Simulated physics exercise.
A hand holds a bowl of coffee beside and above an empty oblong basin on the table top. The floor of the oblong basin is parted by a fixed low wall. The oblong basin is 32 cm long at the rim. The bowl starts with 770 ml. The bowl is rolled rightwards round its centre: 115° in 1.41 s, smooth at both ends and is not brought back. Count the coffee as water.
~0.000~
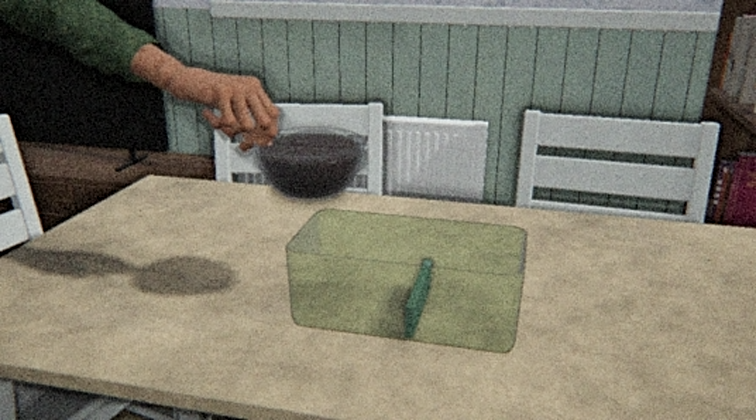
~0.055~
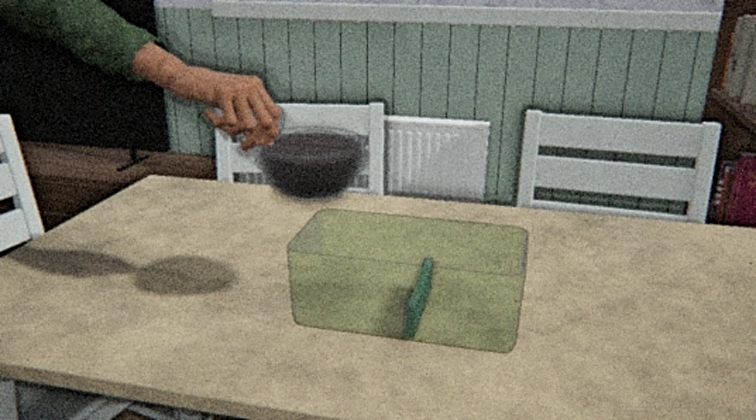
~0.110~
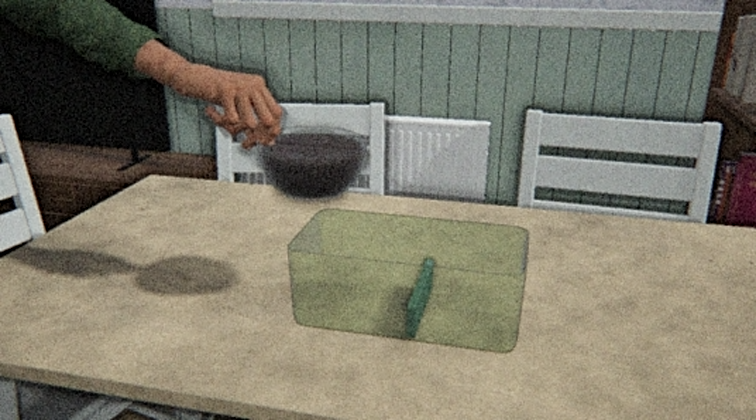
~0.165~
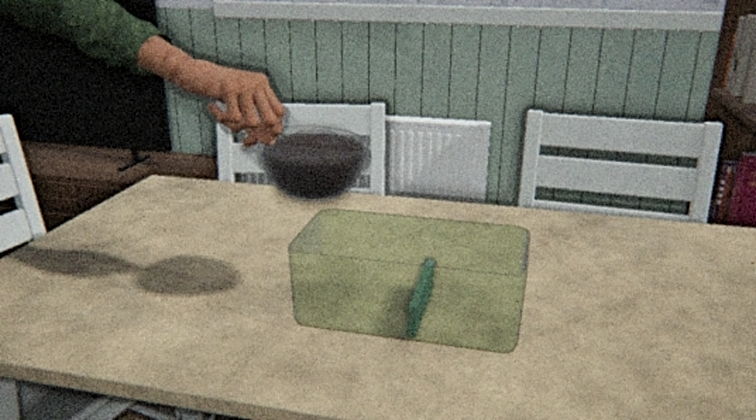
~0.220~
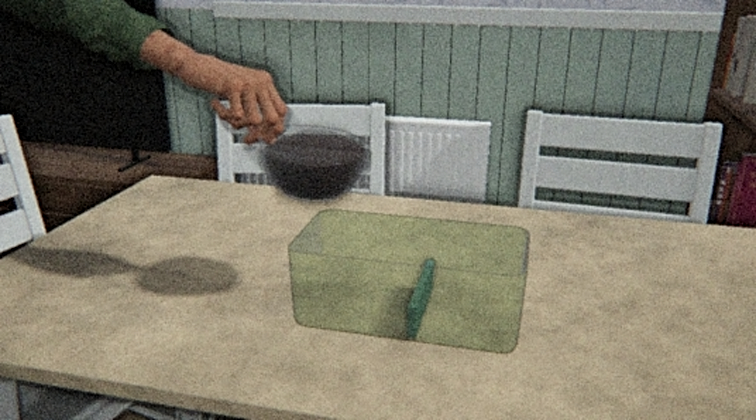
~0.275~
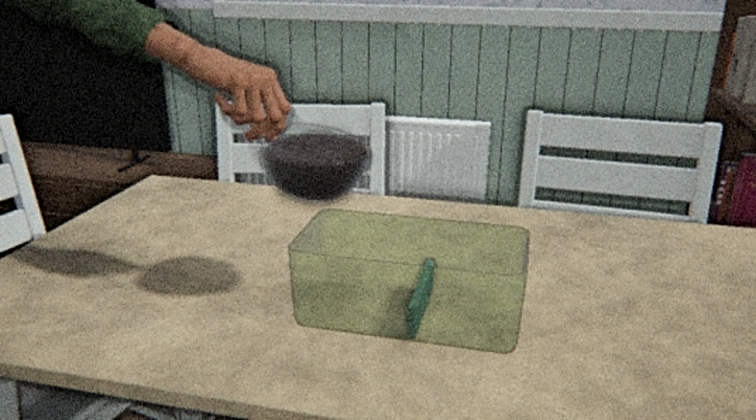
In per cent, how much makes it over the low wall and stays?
Roughly 14 per cent is past the wall.
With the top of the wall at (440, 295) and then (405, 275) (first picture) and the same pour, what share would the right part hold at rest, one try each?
In turn about 10 and 40 per cent.
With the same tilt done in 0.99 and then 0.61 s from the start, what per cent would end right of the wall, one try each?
First 10, then 10 per cent.
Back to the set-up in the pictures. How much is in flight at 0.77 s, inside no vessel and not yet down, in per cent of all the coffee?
About 26 per cent.
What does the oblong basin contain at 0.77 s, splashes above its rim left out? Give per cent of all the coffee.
Near 30 in a hundred.
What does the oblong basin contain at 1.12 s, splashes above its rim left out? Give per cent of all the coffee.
Some 96 per cent.
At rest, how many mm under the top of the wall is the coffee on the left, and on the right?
Some 22 mm on the left and 44 mm on the right.
By 0.77 s the tilt is 65° and 43 per cent is still to pour, 25 is left of the wall and 6 right of it.
By 1.12 s the tilt is 104° and 1 per cent is still to pour, 84 is left of the wall and 13 right of it.
By 1.50 s the tilt is 115° and 0 per cent is still to pour, 86 is left of the wall and 14 right of it.
By 1.91 s the tilt is 115° and 0 per cent is still to pour, 86 is left of the wall and 14 right of it.
At rest 86 per cent lies left of the wall, 14 right of it and 0 outside.
